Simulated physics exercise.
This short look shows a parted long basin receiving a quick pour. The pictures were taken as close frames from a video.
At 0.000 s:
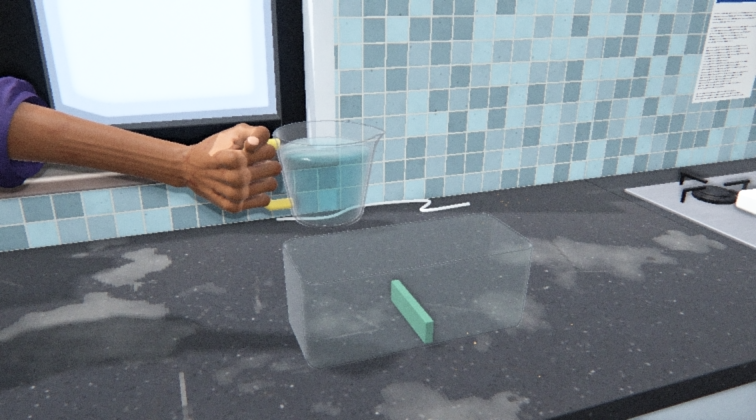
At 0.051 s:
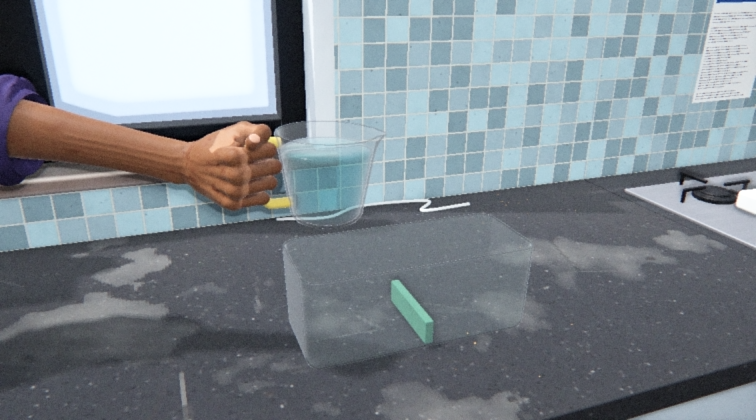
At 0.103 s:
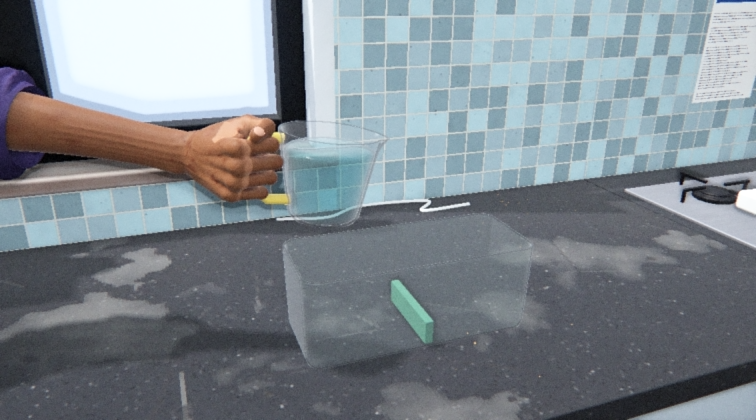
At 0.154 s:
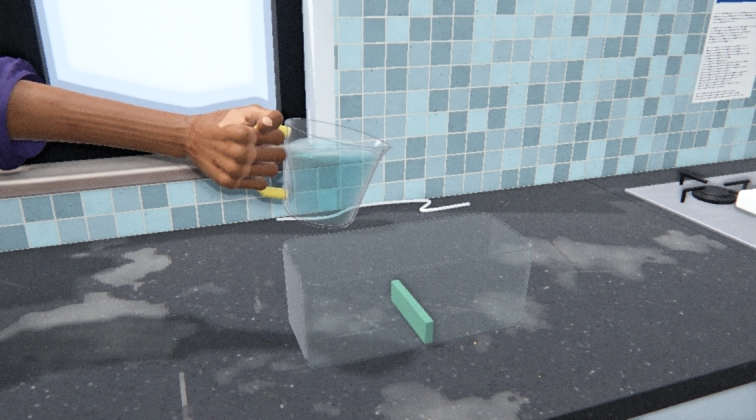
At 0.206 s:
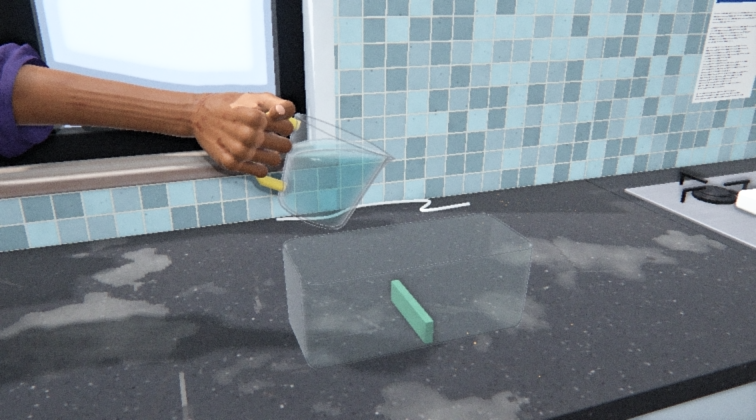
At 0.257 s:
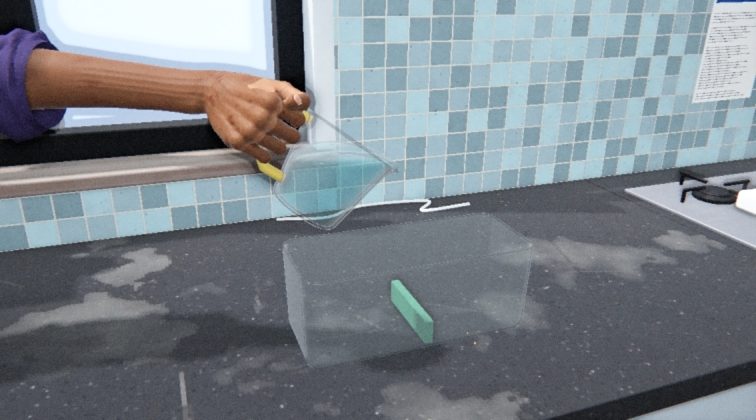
We see a hand holding a clear jug of blue water above a see-through basin with a low green wall inside. The hand tilts the jug steadily to the right, and the water shifts toward its lowered rim.
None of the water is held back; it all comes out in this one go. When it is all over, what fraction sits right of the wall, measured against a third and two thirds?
The share right of the wall will be moderate, one third to two thirds.
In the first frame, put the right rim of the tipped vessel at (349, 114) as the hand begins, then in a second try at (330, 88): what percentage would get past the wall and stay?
Close to 15 % for the first start and close to 15 % for the second.
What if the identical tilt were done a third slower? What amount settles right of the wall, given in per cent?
Near 55 %.
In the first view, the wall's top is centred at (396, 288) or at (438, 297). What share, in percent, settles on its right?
Near 60 % and 20 %.
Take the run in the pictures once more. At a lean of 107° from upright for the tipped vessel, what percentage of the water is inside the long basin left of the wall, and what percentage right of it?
Left side: 15 in a hundred; right side: 30 in a hundred.
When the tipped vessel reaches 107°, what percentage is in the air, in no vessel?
About 20 per cent.
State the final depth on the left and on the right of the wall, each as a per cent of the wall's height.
Left 60 per cent, right 40.
Then, 0.54 s in, the tilt is 107° and 31 per cent is still to pour, 17 is left of the wall and 32 right of it.
Then, 0.74 s in, the tilt is 121° and 1 per cent is still to pour, 57 is left of the wall and 38 right of it.
Then, 0.96 s in, the tilt is 121° and 0 per cent is still to pour, 57 is left of the wall and 41 right of it.
Then, 1.19 s in, the tilt is 121° and 0 per cent is still to pour, 57 is left of the wall and 41 right of it.
Finally, 57 per cent lies left of the wall, 42 right of it and 2 outside.
